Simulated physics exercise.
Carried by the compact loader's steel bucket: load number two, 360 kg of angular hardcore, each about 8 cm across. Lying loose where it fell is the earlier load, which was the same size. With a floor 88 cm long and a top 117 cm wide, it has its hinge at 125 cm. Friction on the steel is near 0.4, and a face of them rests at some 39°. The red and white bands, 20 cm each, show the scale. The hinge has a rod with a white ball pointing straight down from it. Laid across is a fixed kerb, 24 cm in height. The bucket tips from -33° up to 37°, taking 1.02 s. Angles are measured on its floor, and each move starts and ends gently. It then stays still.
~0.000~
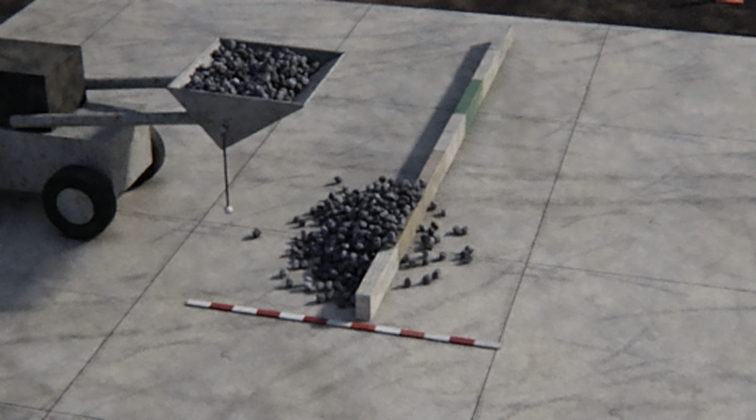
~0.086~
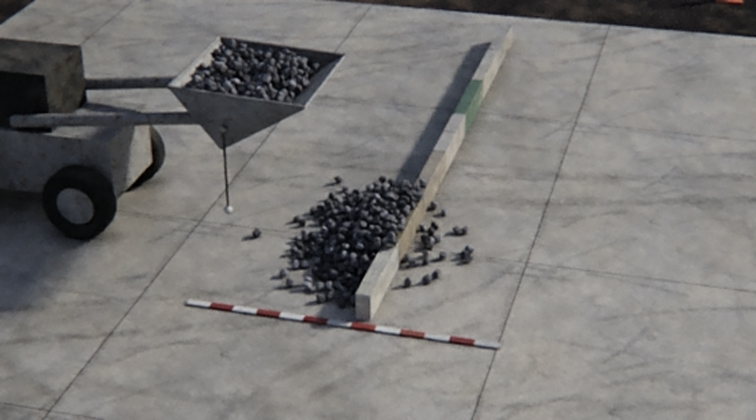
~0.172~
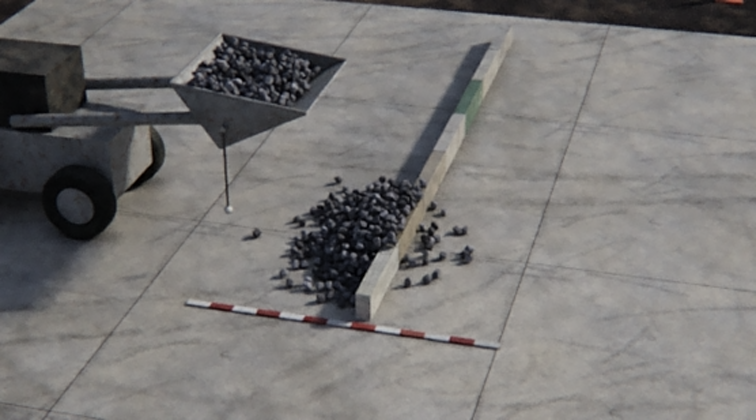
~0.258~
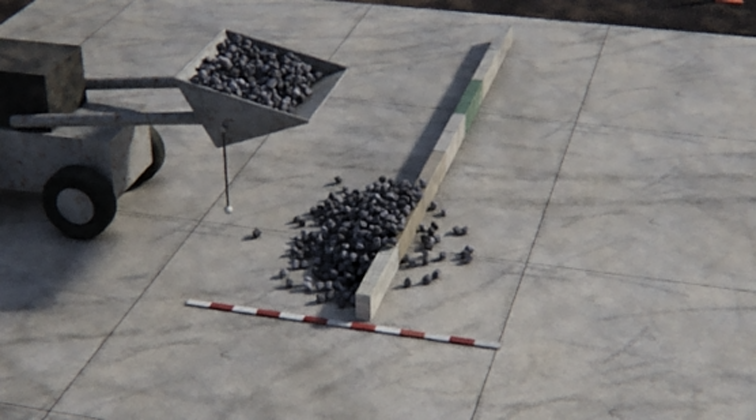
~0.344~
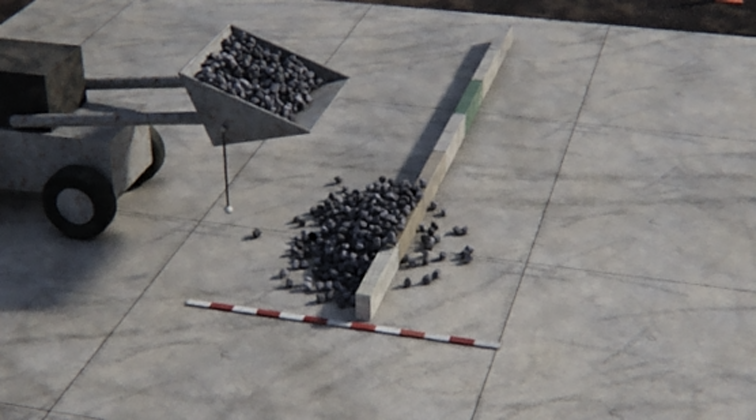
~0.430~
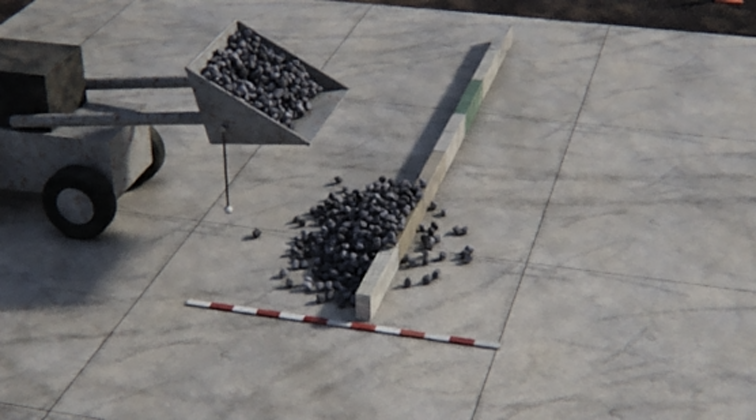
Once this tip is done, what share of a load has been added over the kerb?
About 0 per cent.
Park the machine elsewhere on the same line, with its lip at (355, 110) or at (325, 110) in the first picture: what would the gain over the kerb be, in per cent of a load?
Close to 35 per cent, followed by close to 5 per cent.
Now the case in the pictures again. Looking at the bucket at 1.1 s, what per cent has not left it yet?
80 %.
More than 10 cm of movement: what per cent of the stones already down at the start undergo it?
About 0 %.
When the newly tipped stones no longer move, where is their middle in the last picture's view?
Centre: Approx. (335, 221).
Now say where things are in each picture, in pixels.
In the first picture, lip at (304, 106), floor tilted -33°, highest stones at (258, 60). The earlier load is highest near (386, 209), 34 cm above ground level, 96 % on this side of the kerb, 4 % over the kerb.
In the second picture, lip at (305, 108), floor tilted -32°, highest stones at (252, 59); the stones move at 0.1 m/s on average.
In the third picture, the bucket is at -28°, its lip at (307, 113); the top of the load is at (240, 56); the stones move at 0.2 m/s on average.
In the fourth picture, the bucket is at -22°, its lip at (309, 122); the top of the load is at (234, 50); the stones move at 0.3 m/s on average.
In the fifth picture, lip at (310, 132), floor tilted -14°, highest stones at (233, 44); the stones move at 0.4 m/s on average.
In the sixth picture, the bucket is at -6°, its lip at (310, 144); the top of the load is at (237, 42); the stones move at 0.4 m/s on average.
After 0.8 s the floor is at 26°; in per cent of one load, 100 in the bucket, 96 on this side of the kerb, 4 over the kerb; the foremost stones are at (454, 253).
After 1.1 s the floor is at 37°; in per cent of one load, 78 in the bucket, 118 on this side of the kerb, 4 over the kerb; the foremost stones are at (454, 253).
After 1.5 s the floor is at 37°; in per cent of one load, 30 in the bucket, 166 on this side of the kerb, 4 over the kerb; the foremost stones are at (454, 253).
After 4.1 s the floor is at 37°; in per cent of one load, 0 in the bucket, 196 on this side of the kerb, 4 over the kerb; the foremost stones are at (456, 249). Net gain over the kerb, 0.
